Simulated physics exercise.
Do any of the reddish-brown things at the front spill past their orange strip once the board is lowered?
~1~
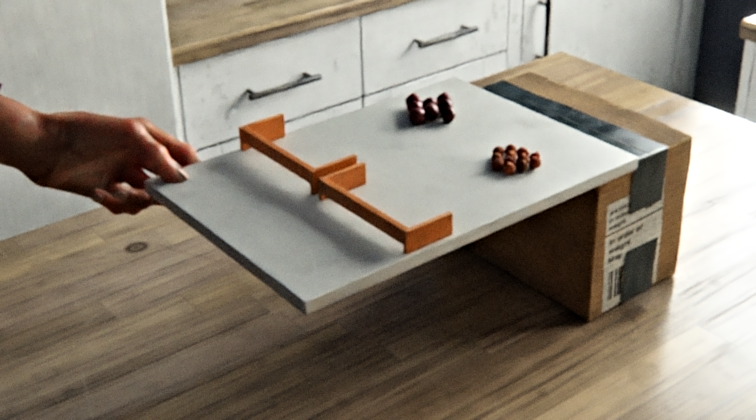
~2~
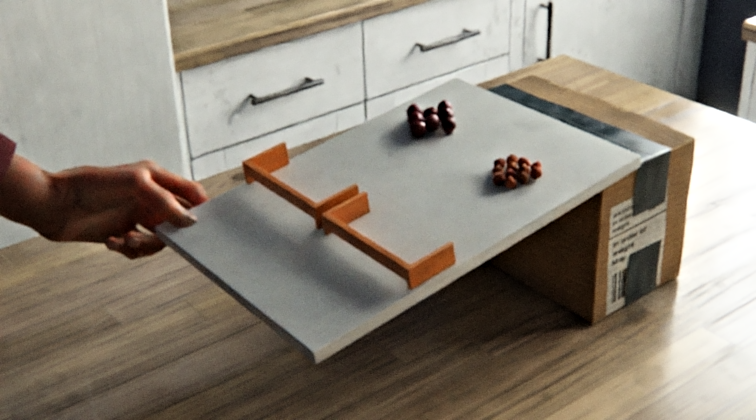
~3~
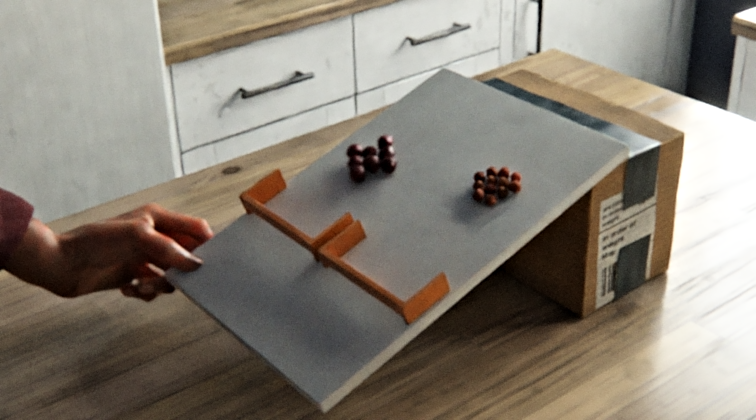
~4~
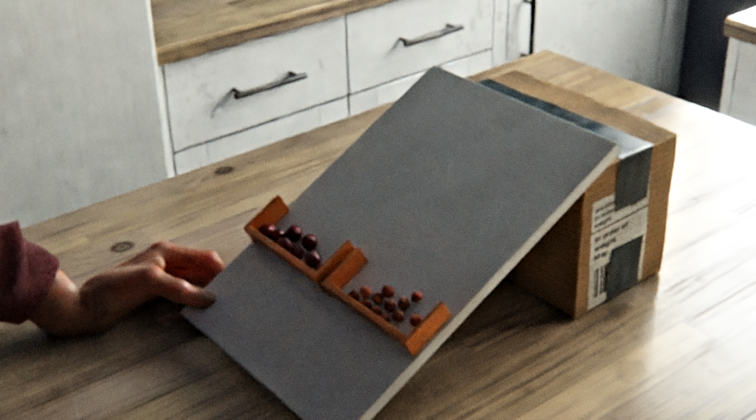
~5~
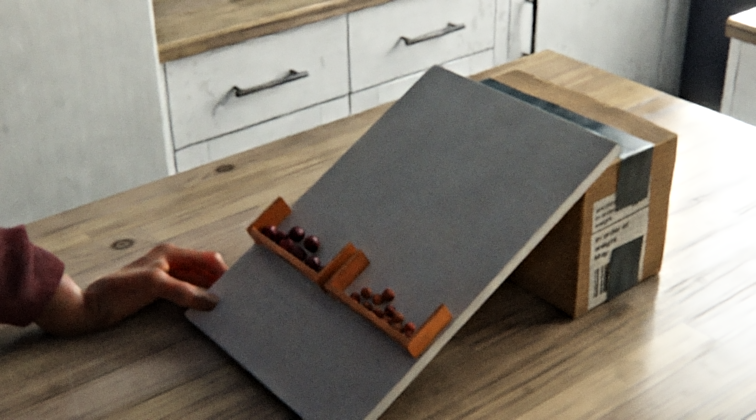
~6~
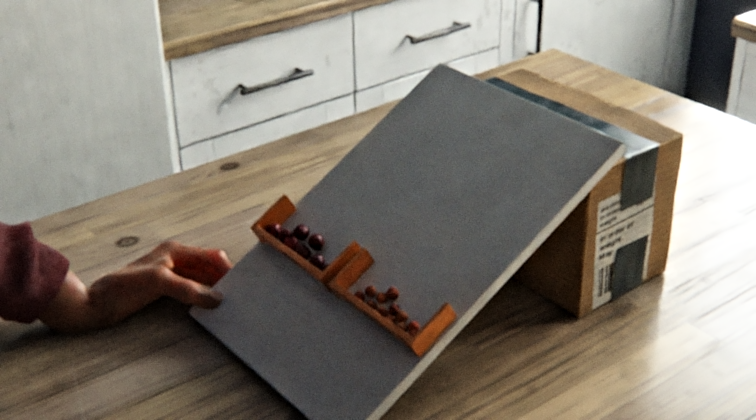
No, the front group slides down and ends up gathered behind its orange strip.
